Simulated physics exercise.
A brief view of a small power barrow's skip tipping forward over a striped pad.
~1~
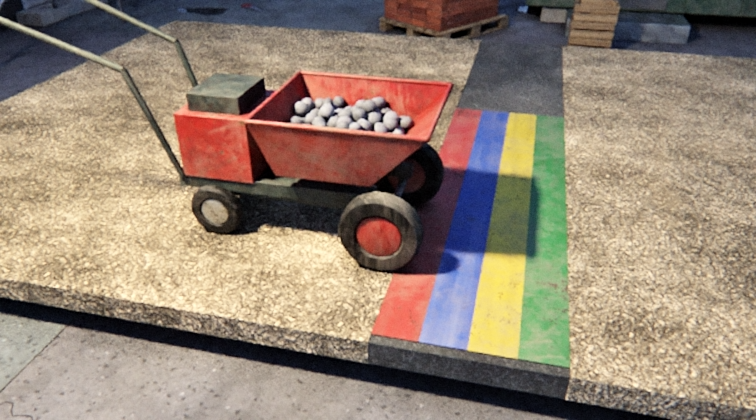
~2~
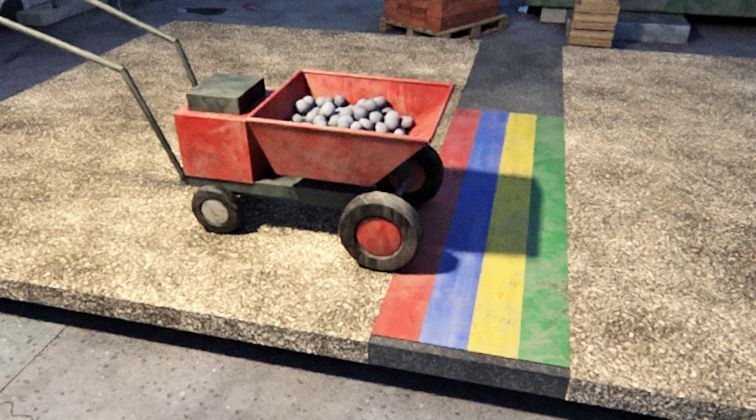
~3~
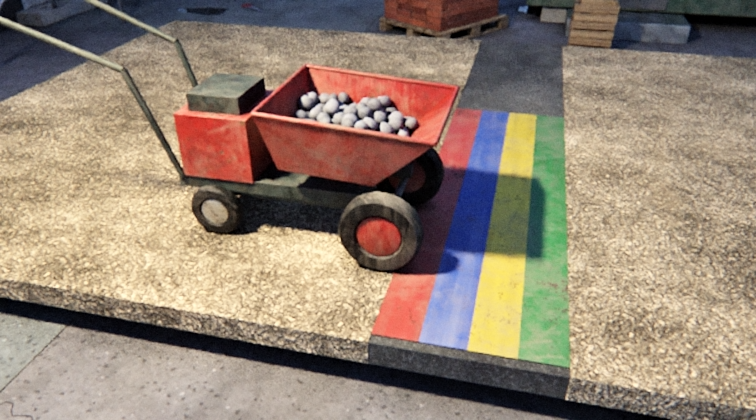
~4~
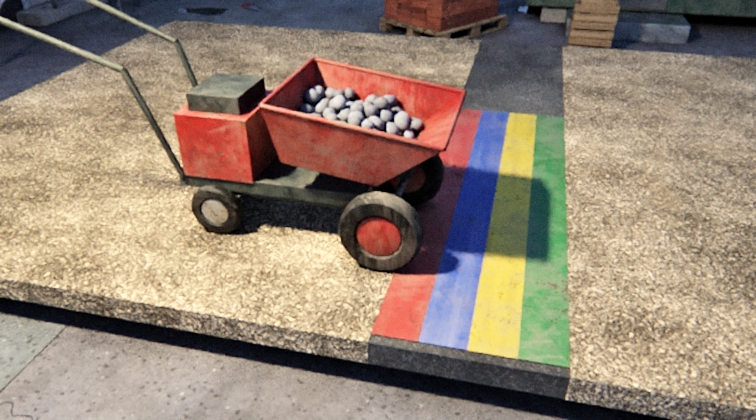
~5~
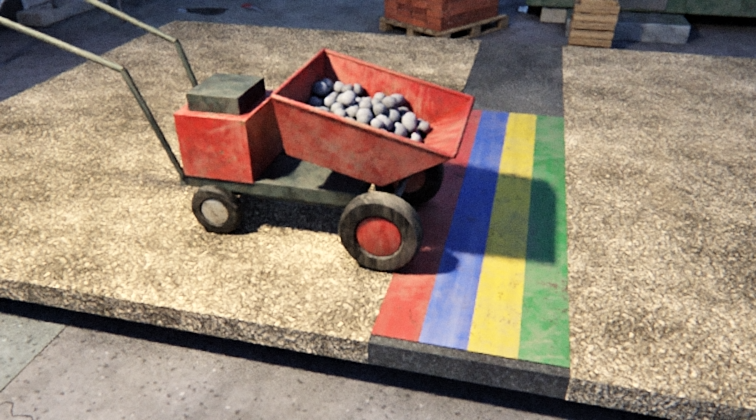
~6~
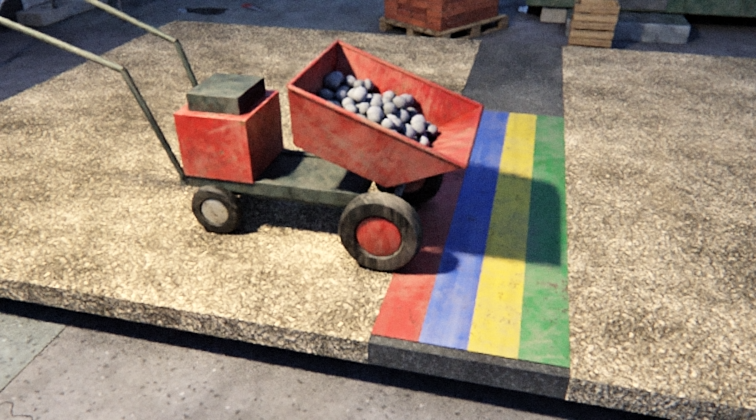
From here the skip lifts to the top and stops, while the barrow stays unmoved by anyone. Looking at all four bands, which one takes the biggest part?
That would be the green band.
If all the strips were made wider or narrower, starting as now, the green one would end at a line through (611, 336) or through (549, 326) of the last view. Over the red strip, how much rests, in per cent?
About 0 % and 0 %.
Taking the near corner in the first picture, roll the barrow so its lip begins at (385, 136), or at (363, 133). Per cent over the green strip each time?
Result: 20 in a hundred, then 10 in a hundred.
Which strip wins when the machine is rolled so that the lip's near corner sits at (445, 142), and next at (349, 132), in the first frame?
First attempt: Green. Second attempt: The strip in blue.
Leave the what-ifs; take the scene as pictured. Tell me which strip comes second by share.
Rank 2: The yellow one.
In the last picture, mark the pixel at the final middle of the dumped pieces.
(544, 246).
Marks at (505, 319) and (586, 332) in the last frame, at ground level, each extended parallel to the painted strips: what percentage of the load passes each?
In order: 80 percent, then 10 percent.
Shortly afterwards, skip tipped steeply; the whole lot in the skip.
Next, skip tipped steeply; the bulk in the skip; a little over the yellow strip; a little over the green strip.
Some moments later, skip tipped right over; a little in the skip; near a quarter over the yellow strip; near half over the green strip; near a quarter off the paint.
In the end, skip tipped right over; a little in the skip; none at all over the red strip; none at all over the blue strip; near a quarter over the yellow strip; near half over the green strip; near a quarter off the paint.
